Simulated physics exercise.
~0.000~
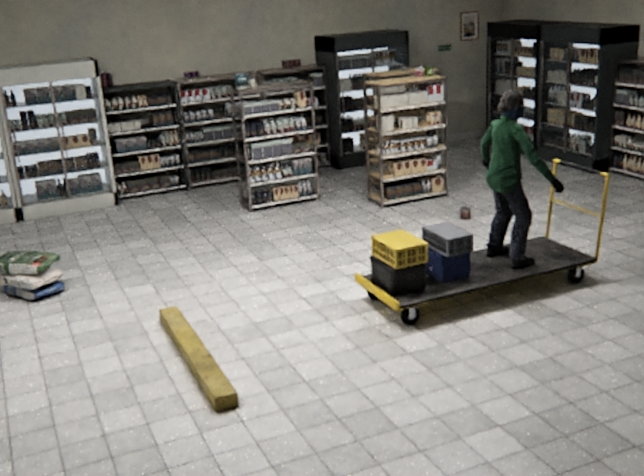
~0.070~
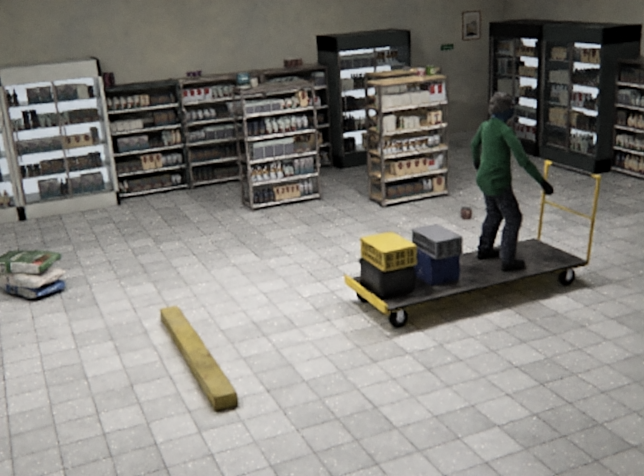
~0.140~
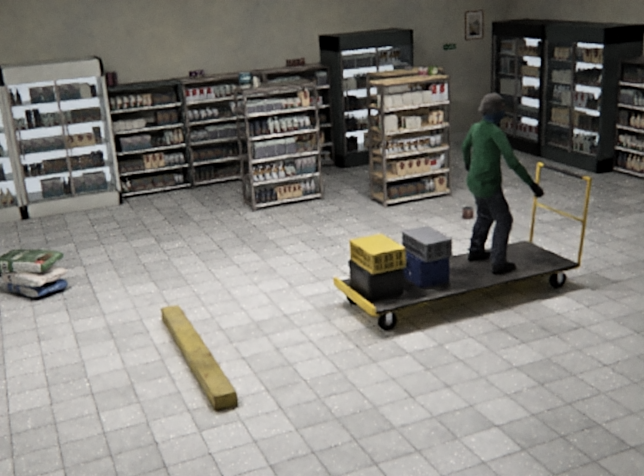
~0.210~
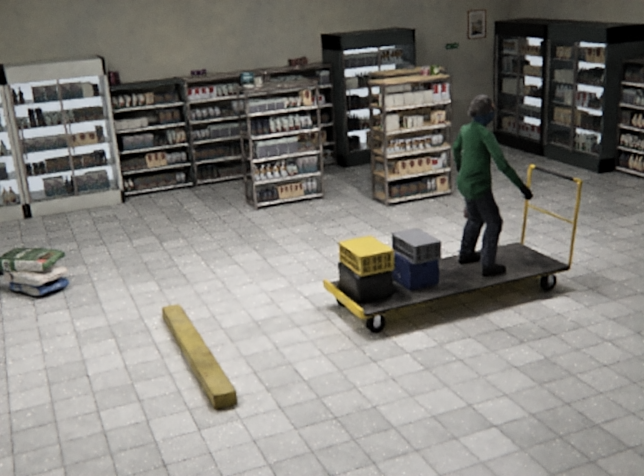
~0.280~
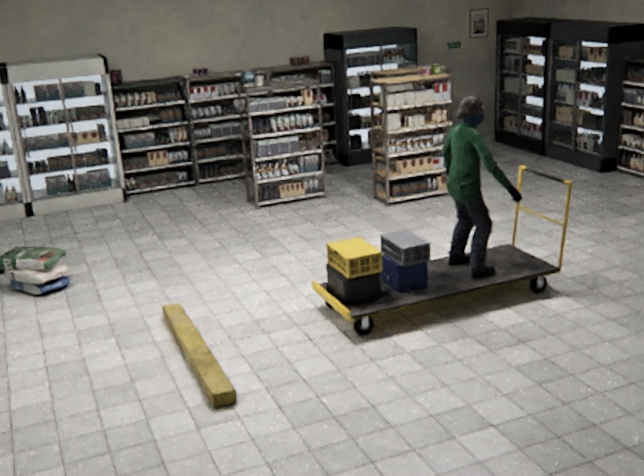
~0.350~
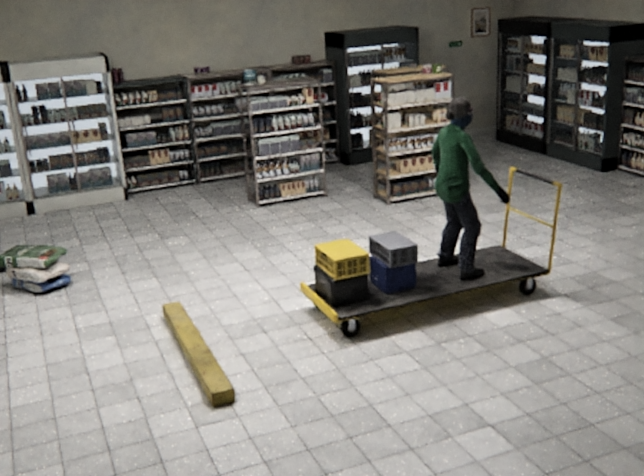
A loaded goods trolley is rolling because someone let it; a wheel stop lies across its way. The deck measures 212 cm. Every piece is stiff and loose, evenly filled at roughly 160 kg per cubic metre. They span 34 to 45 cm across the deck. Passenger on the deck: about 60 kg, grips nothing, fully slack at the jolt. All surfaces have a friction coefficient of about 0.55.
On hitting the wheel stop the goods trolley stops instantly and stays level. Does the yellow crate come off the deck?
Yes, outcome: Off.
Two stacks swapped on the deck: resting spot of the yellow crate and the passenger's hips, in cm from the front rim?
The yellow item would rest 50 centimetres behind the rim, with the hips 90 centimetres behind.
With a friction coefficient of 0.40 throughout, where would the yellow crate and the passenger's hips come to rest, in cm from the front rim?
You'd see the yellow one settle 60 cm beyond the front rim while the hips stop 90 cm short of it.
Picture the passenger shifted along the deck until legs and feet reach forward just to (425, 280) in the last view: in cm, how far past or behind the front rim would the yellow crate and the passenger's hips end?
The yellow item goes over by 40 cm, but the hips stay 40 cm behind the front rim.
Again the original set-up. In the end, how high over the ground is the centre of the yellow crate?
10 cm.
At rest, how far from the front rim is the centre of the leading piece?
Its centre sits about 40 cm past the front rim.
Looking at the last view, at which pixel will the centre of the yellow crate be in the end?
Resting point approx. (149, 354).
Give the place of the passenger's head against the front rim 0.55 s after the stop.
The head is roughly 90 cm back from the front rim.
The wheels strike at 1.04 s.
After 1.59 s the yellow crate is 13 cm past the rim, tilted 90°, near (175, 321) in the last picture's view.
After 2.04 s the yellow crate is 37 cm past the rim, tilted 180°, near (149, 354) in the last picture's view.
Final state at 5.0 s, past the rim, yellow crate; behind it, grey crate, blue parcel, black suitcase and the passenger's hips.
